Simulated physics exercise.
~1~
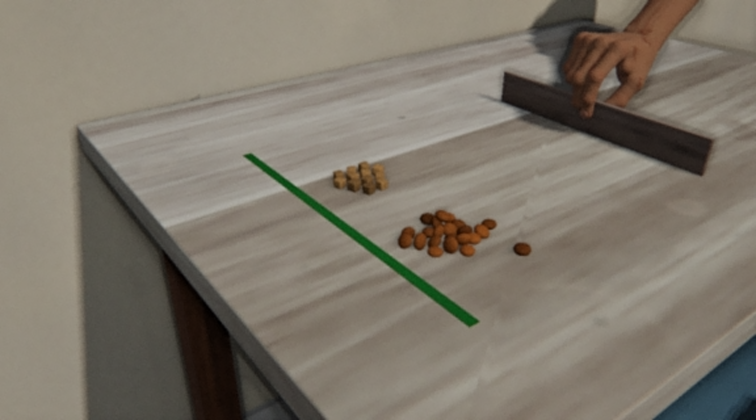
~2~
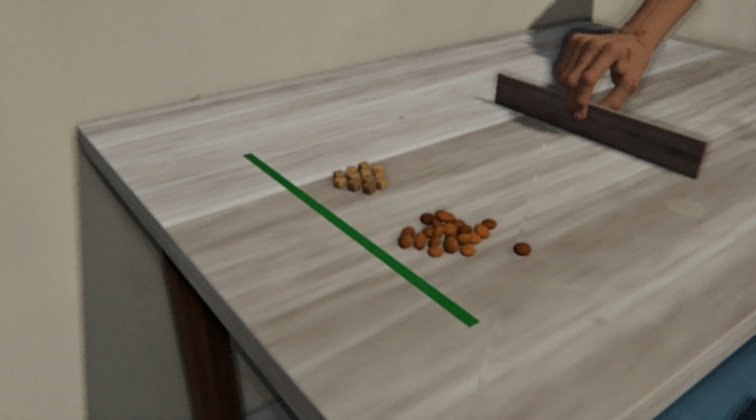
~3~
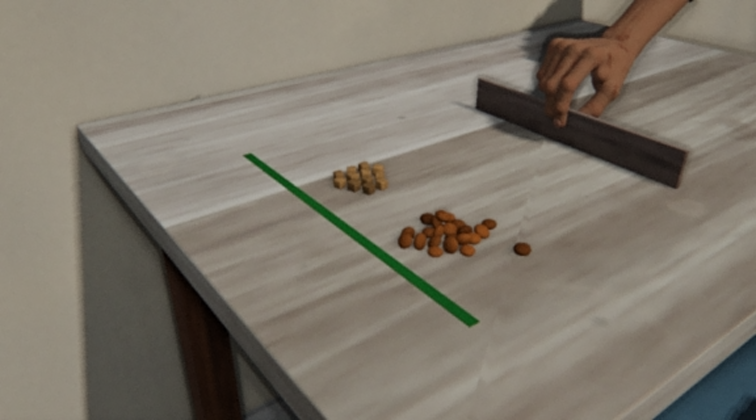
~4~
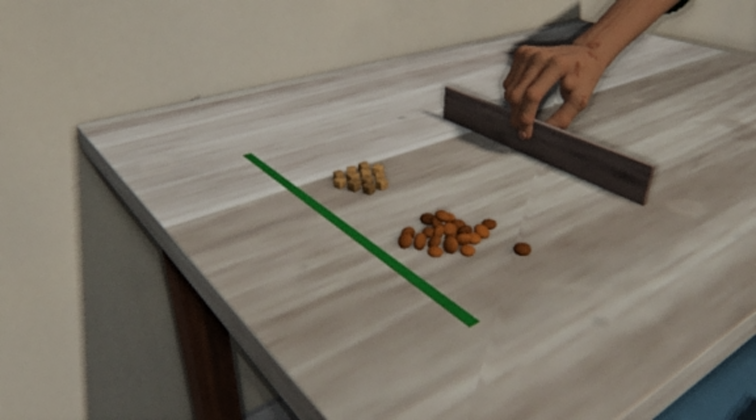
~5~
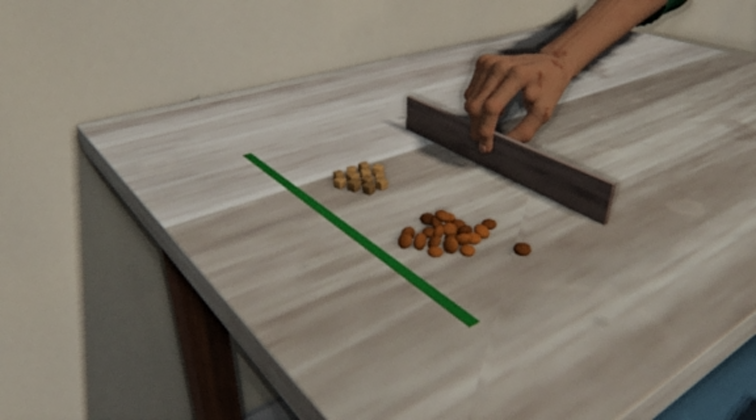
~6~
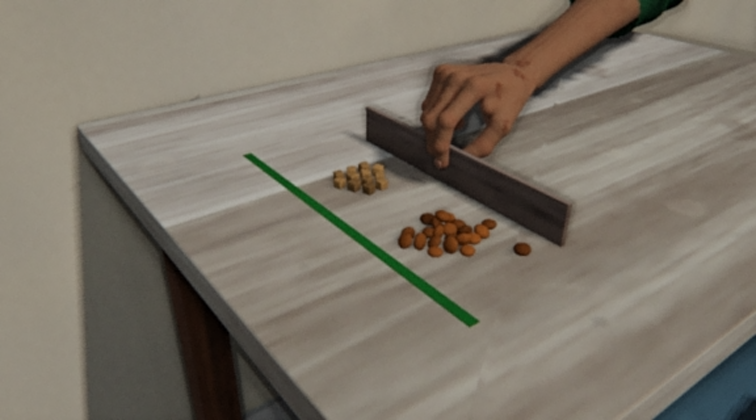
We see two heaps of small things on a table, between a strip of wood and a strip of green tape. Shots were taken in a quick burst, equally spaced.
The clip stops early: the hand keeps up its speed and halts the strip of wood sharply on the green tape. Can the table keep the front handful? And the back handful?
Here the front handful sends some to the floor, and the back handful sends some to the floor.
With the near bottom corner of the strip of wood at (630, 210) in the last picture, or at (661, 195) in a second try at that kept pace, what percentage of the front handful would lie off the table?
That works out to 0 % the first time and 0 % the other time.
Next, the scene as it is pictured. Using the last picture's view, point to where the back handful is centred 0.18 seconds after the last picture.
In the last picture's pixels, the middle is roughly at (248, 213).
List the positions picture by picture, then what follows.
In the first frame, strip of wood at (691, 150), at rest; green tape at (255, 160), well back from the edge; edge at (204, 276); front handful at (450, 230), a few bits of cat kibble; back handful at (366, 175), a few small wooden cubes.
In the second frame, strip of wood at (685, 153); back handful at (366, 175).
In the third frame, strip of wood at (666, 162); front handful at (450, 230).
In the fourth frame, strip of wood at (632, 177); back handful at (366, 175).
In the fifth frame, strip of wood at (593, 195); front handful at (450, 230).
In the sixth frame, strip of wood at (549, 215); green tape at (255, 160); edge at (204, 276); front handful at (450, 230); back handful at (366, 175).
Then, 0.08 s after the last picture, strip of wood still moving, near (385, 169); front handful all on the table, its front near (409, 261); back handful all on the table, its front near (310, 193).
Then, 0.18 s after the last picture, strip of wood stopped at the green tape; front handful all on the table, its front near (293, 268); back handful all on the table, its front near (221, 223).
Then, 0.46 s after the last picture, strip of wood stopped at the green tape; front handful about half over the edge; back handful most over the edge.
At rest, strip of wood stopped at the green tape; front handful about two thirds over the edge; back handful nearly all over the edge.
